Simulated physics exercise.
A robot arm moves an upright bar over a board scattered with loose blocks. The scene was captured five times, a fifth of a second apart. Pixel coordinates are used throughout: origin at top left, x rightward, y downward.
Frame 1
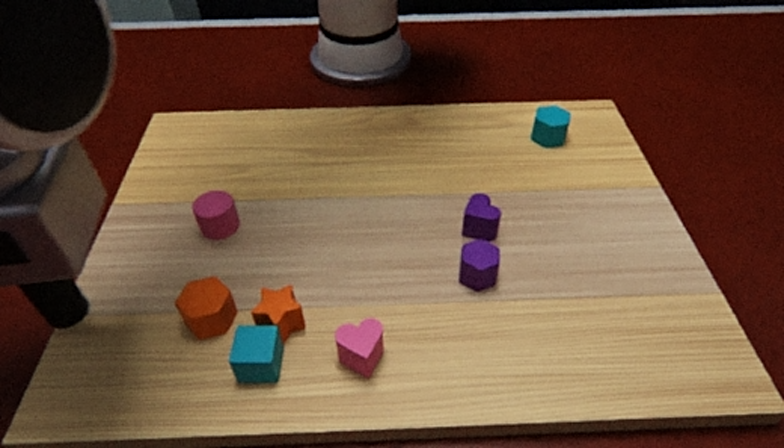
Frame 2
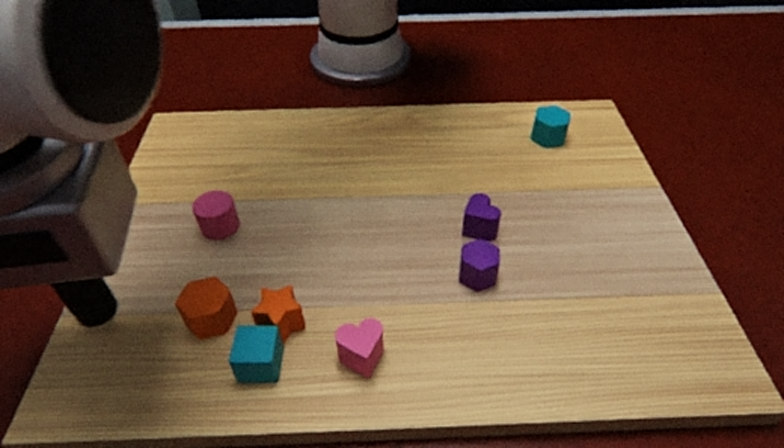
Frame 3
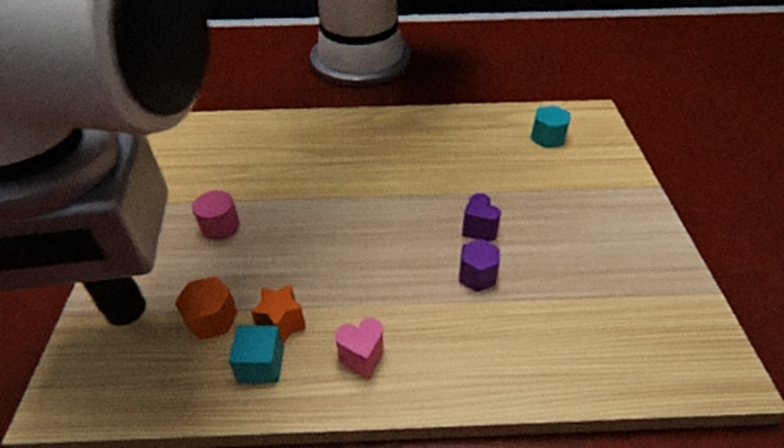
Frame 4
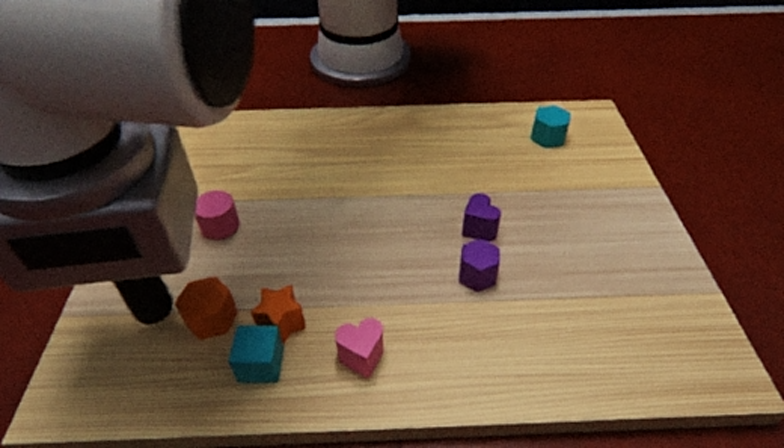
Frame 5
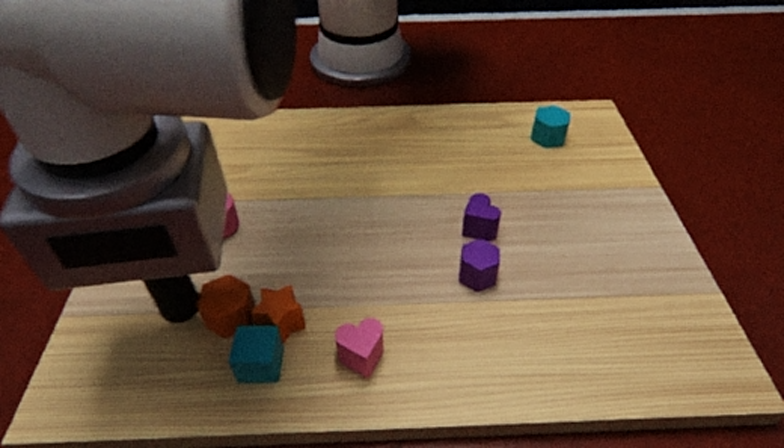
A robot arm moves right over a board and nudges an orange six-sided block rightward.
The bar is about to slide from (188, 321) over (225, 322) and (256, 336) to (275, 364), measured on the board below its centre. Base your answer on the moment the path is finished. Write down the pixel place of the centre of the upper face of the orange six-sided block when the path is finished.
At roughly (284, 288).
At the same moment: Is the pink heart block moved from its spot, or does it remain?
It ends up on the same spot.
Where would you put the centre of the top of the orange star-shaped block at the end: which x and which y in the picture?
It will end up at (322, 304).
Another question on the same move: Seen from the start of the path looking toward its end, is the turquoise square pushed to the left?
Final answer: No.
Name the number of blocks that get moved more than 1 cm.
Of all the blocks, three or more travel more than a centimetre.
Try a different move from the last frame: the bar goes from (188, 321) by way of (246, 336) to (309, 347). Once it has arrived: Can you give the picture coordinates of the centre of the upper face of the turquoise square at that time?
It sits at (287, 365).
On the path given first. One third of the way, bar at (222, 309); orange six-sided block at (263, 289), turned 20° anticlockwise; orange star-shaped block at (300, 303), turned 20° clockwise.
Two thirds of the way, bar at (252, 324); orange six-sided block at (284, 288), turned 40° anticlockwise; turquoise square at (256, 351); orange star-shaped block at (322, 303), turned 15° clockwise.
At the end, bar at (271, 351); orange six-sided block at (284, 288), turned 40° anticlockwise; turquoise square at (265, 383); orange star-shaped block at (322, 304), turned 15° clockwise; pink heart block unmoved.
